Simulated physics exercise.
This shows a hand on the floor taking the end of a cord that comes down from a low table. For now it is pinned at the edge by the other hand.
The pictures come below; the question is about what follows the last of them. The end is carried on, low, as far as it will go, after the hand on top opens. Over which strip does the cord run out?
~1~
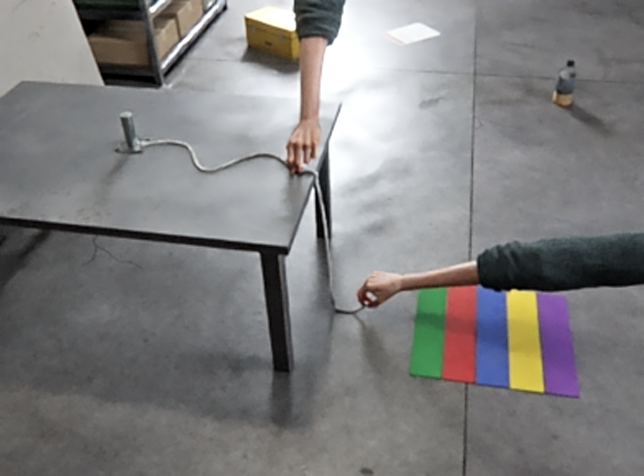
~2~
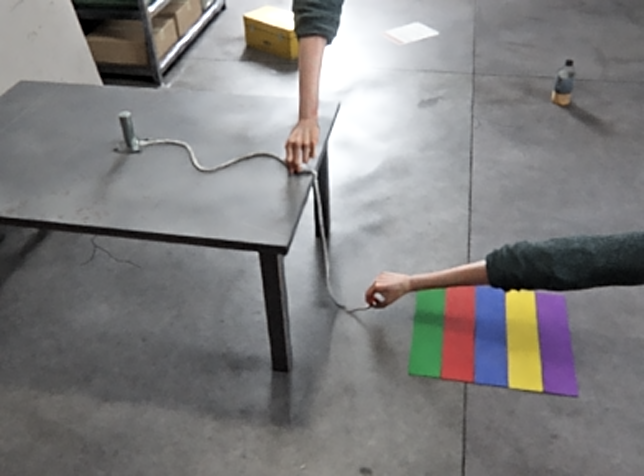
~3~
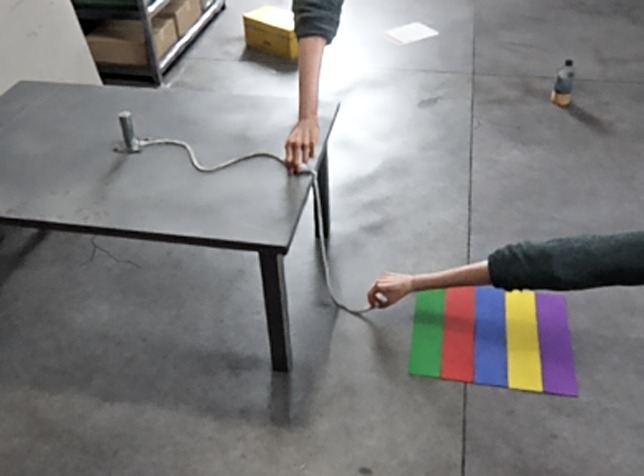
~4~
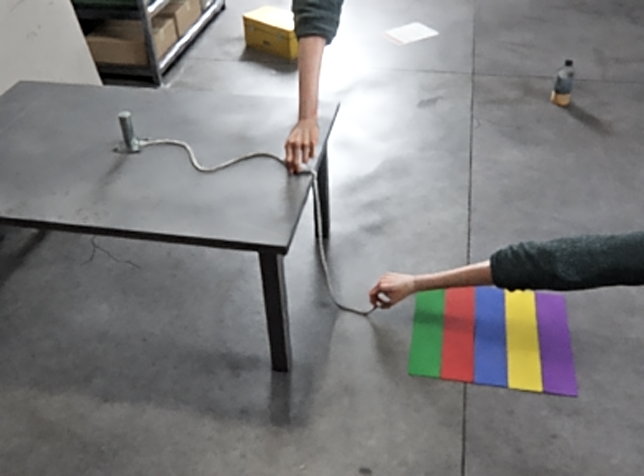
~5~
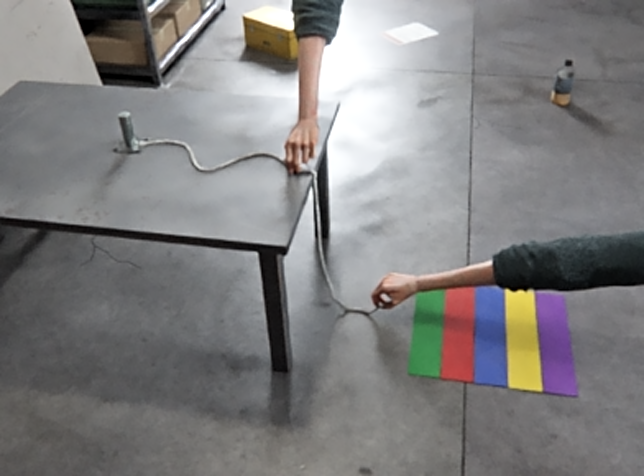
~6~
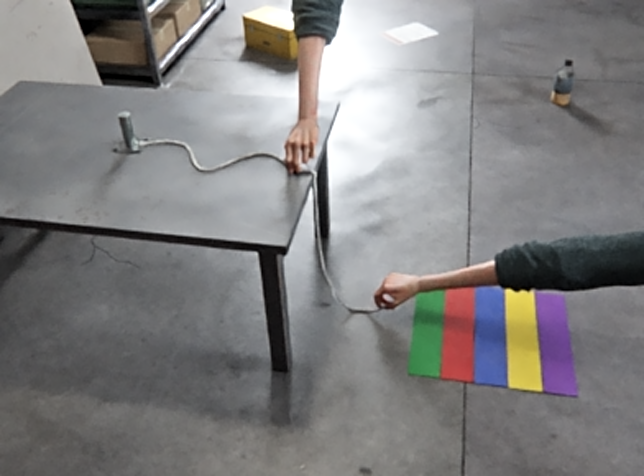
Over the yellow strip.
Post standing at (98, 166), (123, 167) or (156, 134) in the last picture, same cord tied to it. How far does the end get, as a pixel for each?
The three places are (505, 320), (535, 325) and (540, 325), in that order.
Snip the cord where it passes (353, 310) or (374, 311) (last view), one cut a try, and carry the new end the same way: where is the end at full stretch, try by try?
Result 1: (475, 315). Result 2: (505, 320).
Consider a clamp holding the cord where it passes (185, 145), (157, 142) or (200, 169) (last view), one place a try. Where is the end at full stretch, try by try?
Try one gives (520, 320), try two (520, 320), and try three (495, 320).
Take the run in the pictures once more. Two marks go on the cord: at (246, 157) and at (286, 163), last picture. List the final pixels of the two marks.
Roughly (279, 165) for the first and (324, 181) for the second.
Soon after, end near (458, 315); over red.
After that, end near (501, 320); over blue.
At the stop, end near (525, 323); over yellow. It gets as far as the yellow strip.
